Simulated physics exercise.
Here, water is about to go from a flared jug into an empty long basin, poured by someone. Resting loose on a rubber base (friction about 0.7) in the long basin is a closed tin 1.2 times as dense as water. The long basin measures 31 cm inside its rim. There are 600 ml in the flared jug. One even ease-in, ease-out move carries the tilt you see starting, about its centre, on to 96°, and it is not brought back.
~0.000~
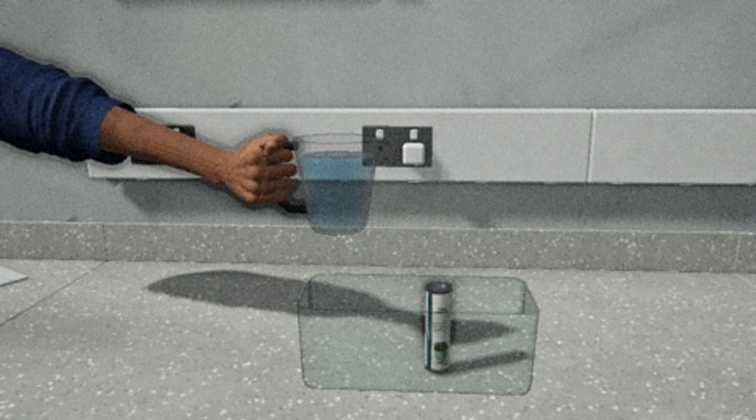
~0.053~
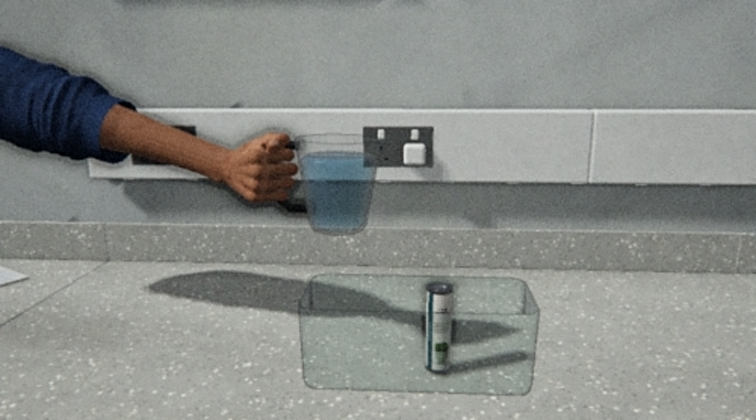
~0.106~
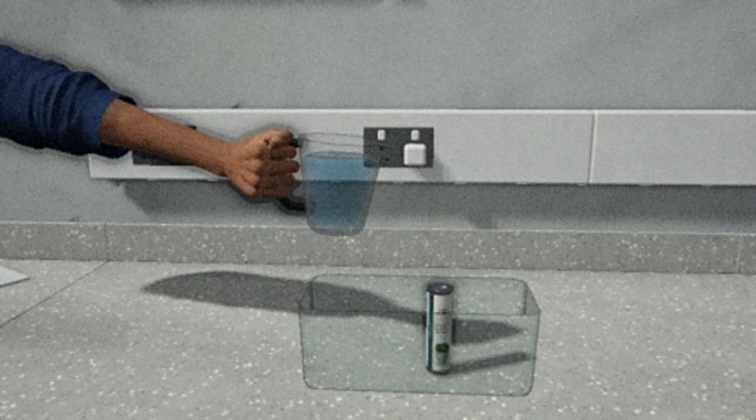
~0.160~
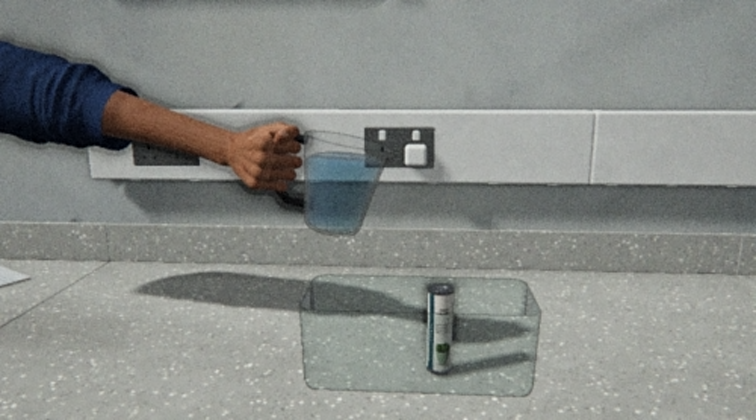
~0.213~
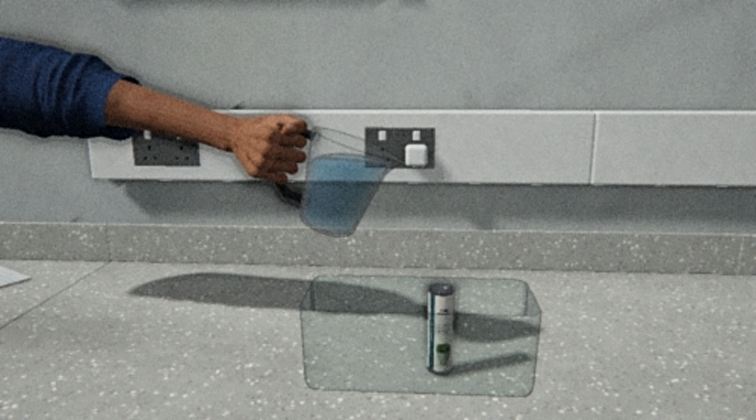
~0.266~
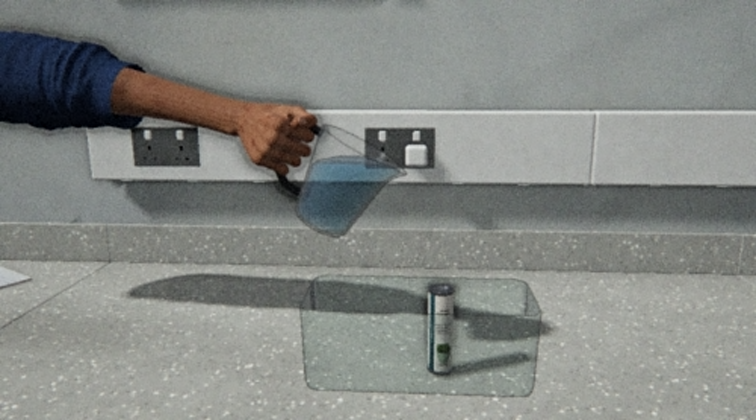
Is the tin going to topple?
It ends up tipped.
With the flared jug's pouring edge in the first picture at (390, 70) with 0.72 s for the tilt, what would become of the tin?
It does not tip.
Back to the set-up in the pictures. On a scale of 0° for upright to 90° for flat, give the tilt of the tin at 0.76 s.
Some 0°.
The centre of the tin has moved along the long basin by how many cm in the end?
All told, the tin's centre has moved close to 6.0 cm.
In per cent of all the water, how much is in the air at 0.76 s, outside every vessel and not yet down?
18 in a hundred, give or take.
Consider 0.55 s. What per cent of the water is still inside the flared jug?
Roughly 62 per cent.
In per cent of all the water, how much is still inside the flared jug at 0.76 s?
I reckon near 18 per cent still sits there.
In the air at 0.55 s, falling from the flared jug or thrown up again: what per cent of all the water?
Roughly 30 %.
By 0.55 s the tilt is 84° and 62 per cent is still to pour; the tin stands where it began.
By 0.76 s the tilt is 96° and 18 per cent is still to pour; the tin stands where it began.
By 0.98 s the tilt is 96° and 3 per cent is still to pour; the tin leans 51°.
By 1.22 s the tilt is 96° and 0 per cent is still to pour; the tin lies on its side.
At rest the tin lies on its side.
